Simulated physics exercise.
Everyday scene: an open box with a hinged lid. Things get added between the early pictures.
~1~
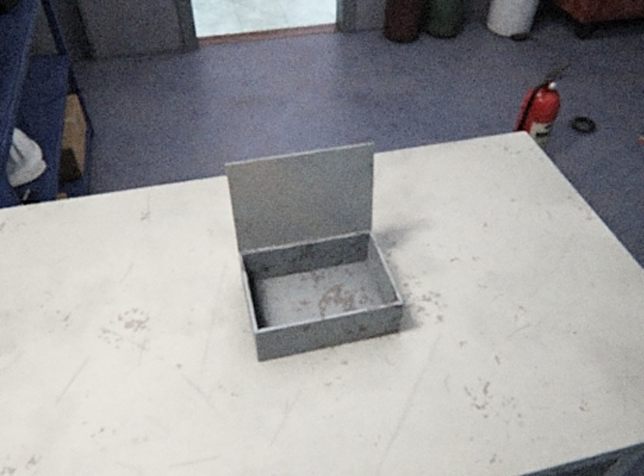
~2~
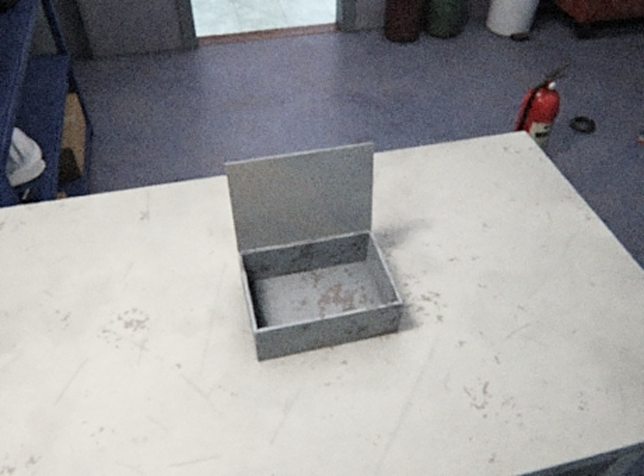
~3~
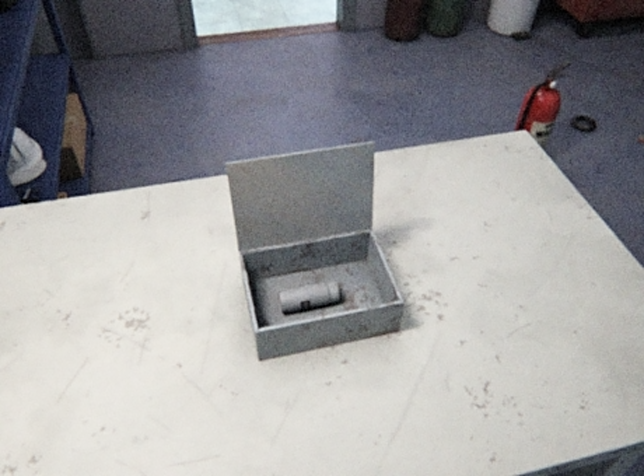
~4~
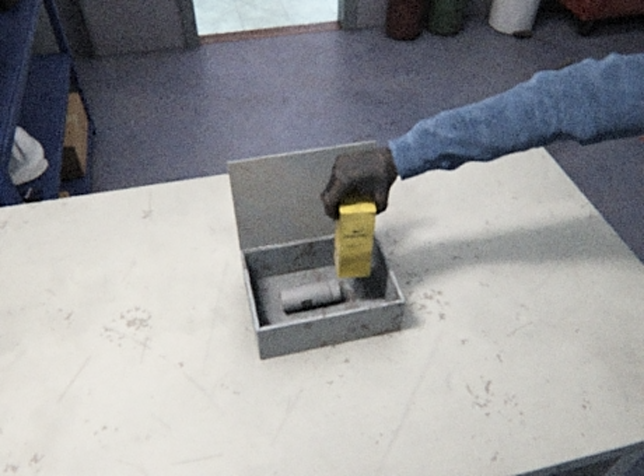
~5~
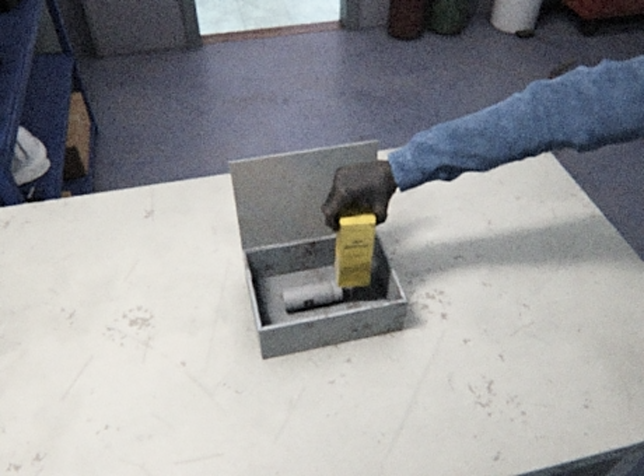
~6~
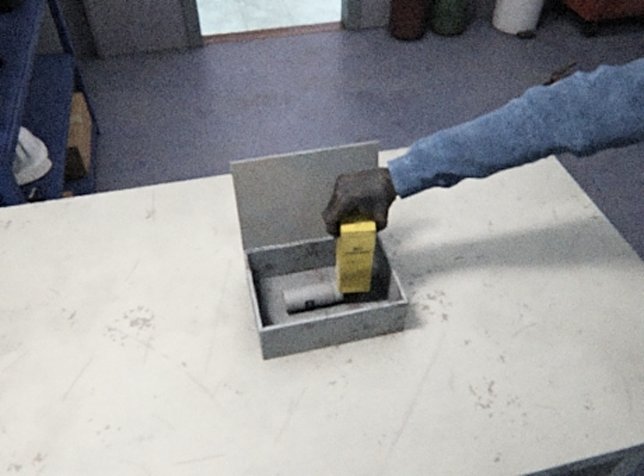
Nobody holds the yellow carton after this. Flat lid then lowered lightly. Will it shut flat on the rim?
My guess: The lid never reaches the rim.
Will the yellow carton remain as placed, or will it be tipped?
Once everything settles, the yellow carton ends up at a slant.
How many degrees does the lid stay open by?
Roughly 25 degrees above the rim.
Then, 0.70 s after the last picture, yellow carton tipped 47° from how it was near (368, 268); grey shaker rolled a little.
Then, 1.50 s after the last picture, lid 65° above the rim; yellow carton tipped 47° from how it was near (366, 269); grey shaker rolled about its own width.
Then, 1.90 s after the last picture, lid 37° above the rim; yellow carton tipped 52° from how it was near (363, 275); grey shaker rolled about its own width.
Then, 3.30 s after the last picture, lid 26° above the rim; yellow carton tipped 59° from how it was near (359, 284); grey shaker rolled about its own width.
At rest, lid 26° above the rim; tipped over in the box, yellow carton; moved from the start, grey shaker. Seen from the same camera at the end, yellow carton near (358, 285).
